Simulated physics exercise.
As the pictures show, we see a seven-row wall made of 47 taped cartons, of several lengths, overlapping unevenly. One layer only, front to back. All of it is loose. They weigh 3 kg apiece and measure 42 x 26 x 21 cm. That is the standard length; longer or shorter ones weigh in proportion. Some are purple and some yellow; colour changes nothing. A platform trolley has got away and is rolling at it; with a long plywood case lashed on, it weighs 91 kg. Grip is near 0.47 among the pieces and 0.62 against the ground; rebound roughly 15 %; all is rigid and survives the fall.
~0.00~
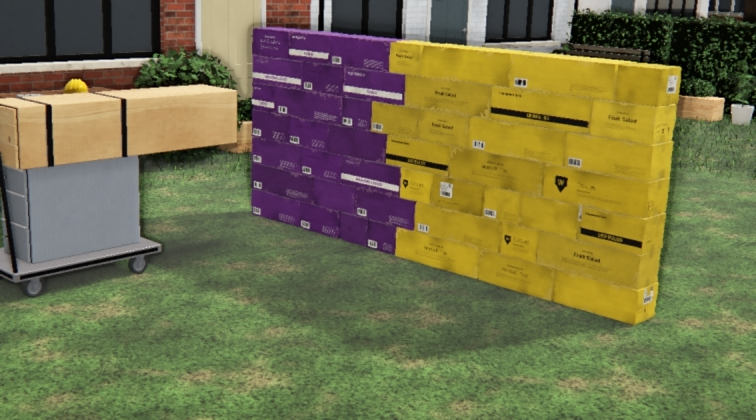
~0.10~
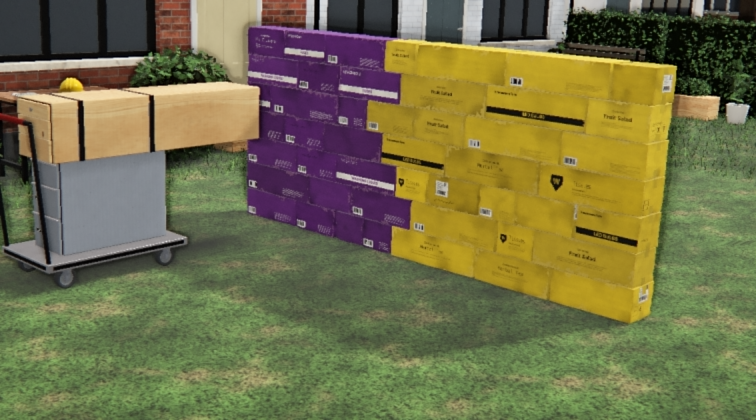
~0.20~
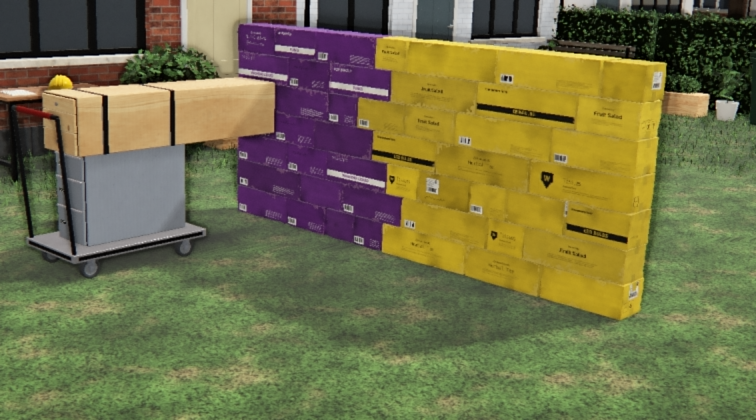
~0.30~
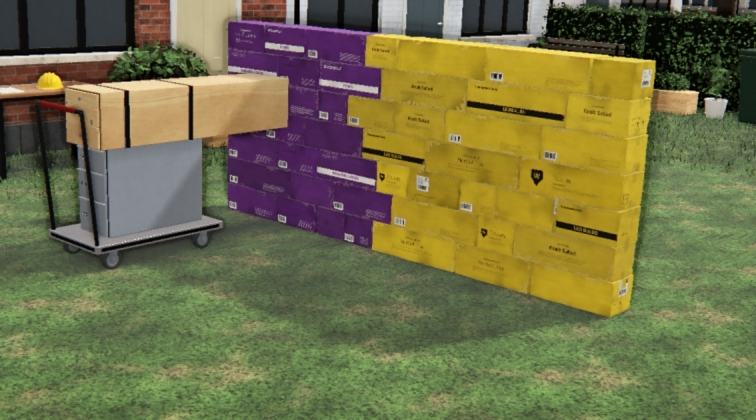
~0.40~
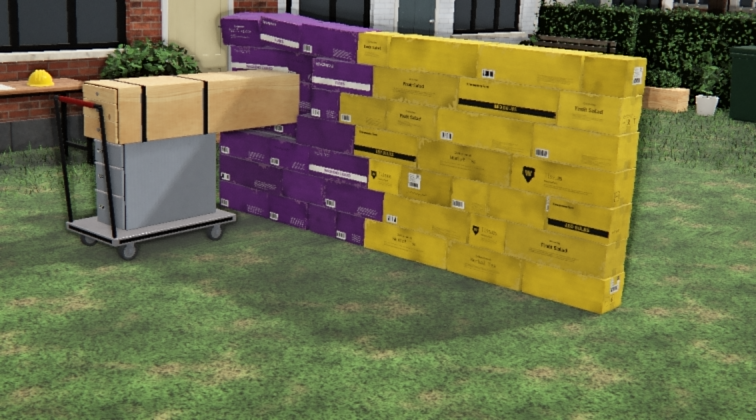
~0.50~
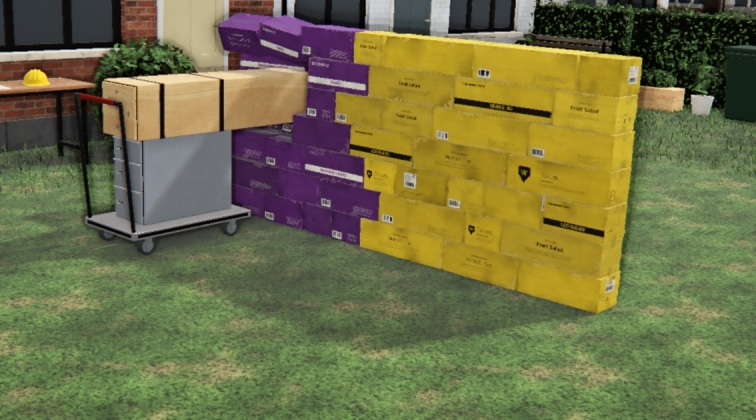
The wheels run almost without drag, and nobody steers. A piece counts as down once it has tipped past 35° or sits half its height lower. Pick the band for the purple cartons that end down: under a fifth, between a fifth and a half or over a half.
From a fifth to a half of them.
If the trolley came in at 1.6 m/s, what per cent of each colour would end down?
Then purple 40, yellow 0 per cent.
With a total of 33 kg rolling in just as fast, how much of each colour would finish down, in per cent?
In that case purple 40, yellow 0 per cent.
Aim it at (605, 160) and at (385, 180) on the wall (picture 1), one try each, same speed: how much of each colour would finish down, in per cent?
Purple 0 then 60, yellow 50 then 30 per cent.
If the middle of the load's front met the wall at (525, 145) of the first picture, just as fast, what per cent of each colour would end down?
Then purple 0, yellow 50 per cent.
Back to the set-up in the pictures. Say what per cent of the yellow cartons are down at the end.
Ending so: Yellow 0 per cent.
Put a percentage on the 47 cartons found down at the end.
About 15 per cent.
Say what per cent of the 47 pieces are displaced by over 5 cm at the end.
40 per cent.
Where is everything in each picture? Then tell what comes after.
In the first picture (pixels give the middle of a visible side; the camera pans a little), load (230, 107) 74 cm short of the wall; top purple carton (308, 48); top yellow carton (560, 76); none has stirred.
Load (253, 103) 51 cm short of the wall; top purple carton (304, 47), in the second picture.
Load (269, 98) 27 cm short of the wall; top purple carton (294, 44), in the third picture.
Load (283, 94) 36 mm short of the wall; top purple carton (284, 41), in the fourth picture.
Load (294, 89) 16 cm into the wall's line; top purple carton (279, 35) 7° from how it stood; steepest lean 10°, the carton at (240, 33); movement in 9 of them, in the fifth picture.
Load (308, 87) 34 cm into the wall's line; top purple carton (279, 43) 15° from how it stood; top yellow carton (523, 67); steepest lean 23°, the carton at (239, 41); movement in 10 of them, in the sixth picture.
After 0.74 s, load 74 cm past the wall's line, still rolling; 8 of the 22 purple cartons down (8 of 47 in all colours); top purple carton 15 cm lower.
After 1.06 s, load 1.02 m past the wall's line, still rolling; 8 of the 22 purple cartons down (8 of 47 in all colours); top purple carton 15 cm lower.
In the end (2.5 s), load 1.09 m past the wall's line, stopped; 8 of the 22 purple cartons down (8 of 47 in all colours); top purple carton 15 cm lower; top yellow carton unmoved. That is 36 per cent. From the last view, middles, top purple carton near (342, 54), top yellow carton near (534, 66).
